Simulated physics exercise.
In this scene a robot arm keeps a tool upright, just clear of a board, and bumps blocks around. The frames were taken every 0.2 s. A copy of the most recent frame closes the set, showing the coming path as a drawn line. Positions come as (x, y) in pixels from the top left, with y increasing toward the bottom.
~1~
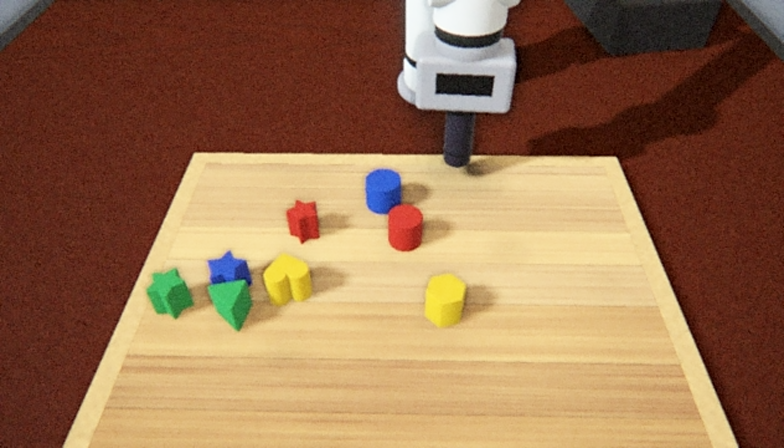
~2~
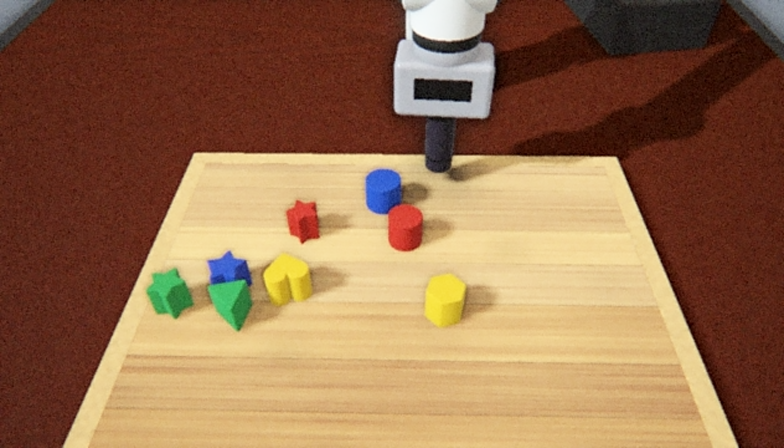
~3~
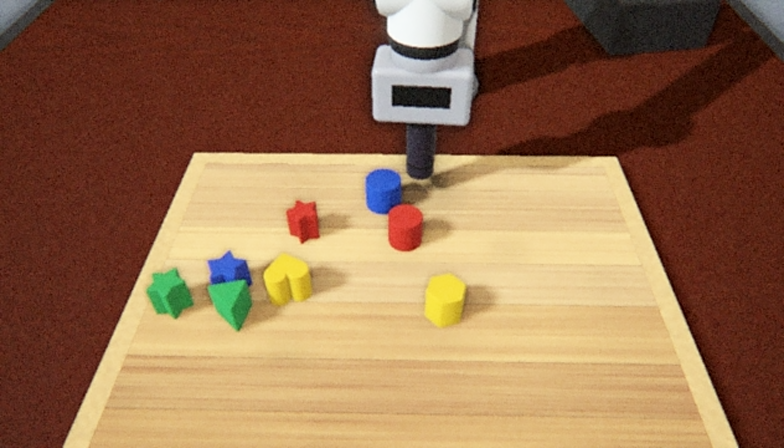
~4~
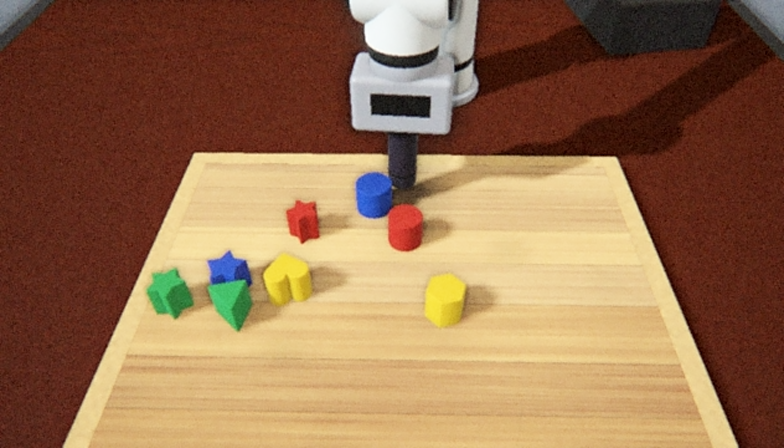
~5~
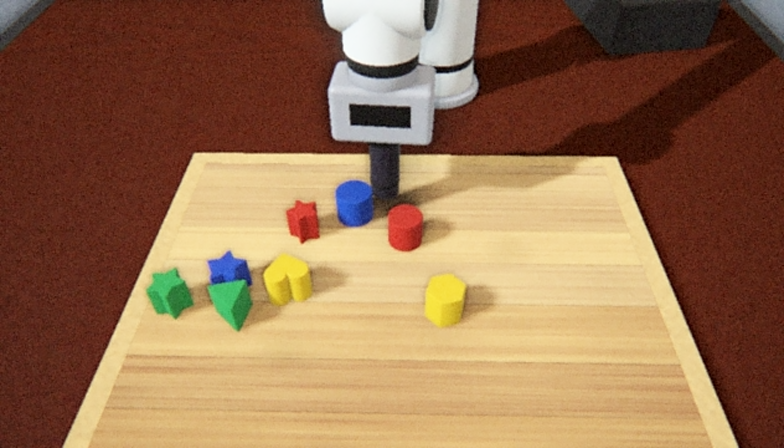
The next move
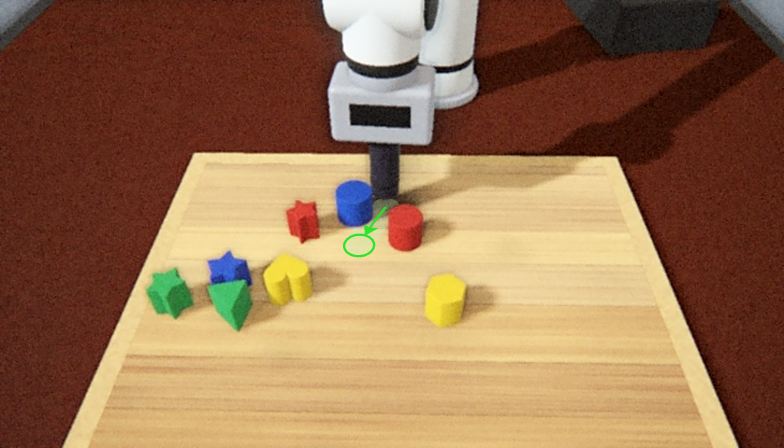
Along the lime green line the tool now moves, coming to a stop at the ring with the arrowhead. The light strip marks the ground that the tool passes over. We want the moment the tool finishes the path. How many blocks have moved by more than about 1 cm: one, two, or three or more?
Shifted over 1 cm: One.
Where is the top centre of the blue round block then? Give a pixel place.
I'd expect the centre of its top face to be at (333, 202).
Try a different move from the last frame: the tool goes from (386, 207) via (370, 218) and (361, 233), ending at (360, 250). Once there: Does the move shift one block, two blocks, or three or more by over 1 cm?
The number of blocks that move over 1 cm is one.
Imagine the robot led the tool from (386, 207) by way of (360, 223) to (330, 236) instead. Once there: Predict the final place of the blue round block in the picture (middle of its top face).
I expect it at (298, 203).
Drawn move, from (386, 207) via (376, 219) and (367, 232), ending at (359, 245).
On the path given first. Halfway along, tool at (370, 210); blue round block at (337, 199).
At the end, tool at (358, 229); blue round block at (333, 202); red round block still.
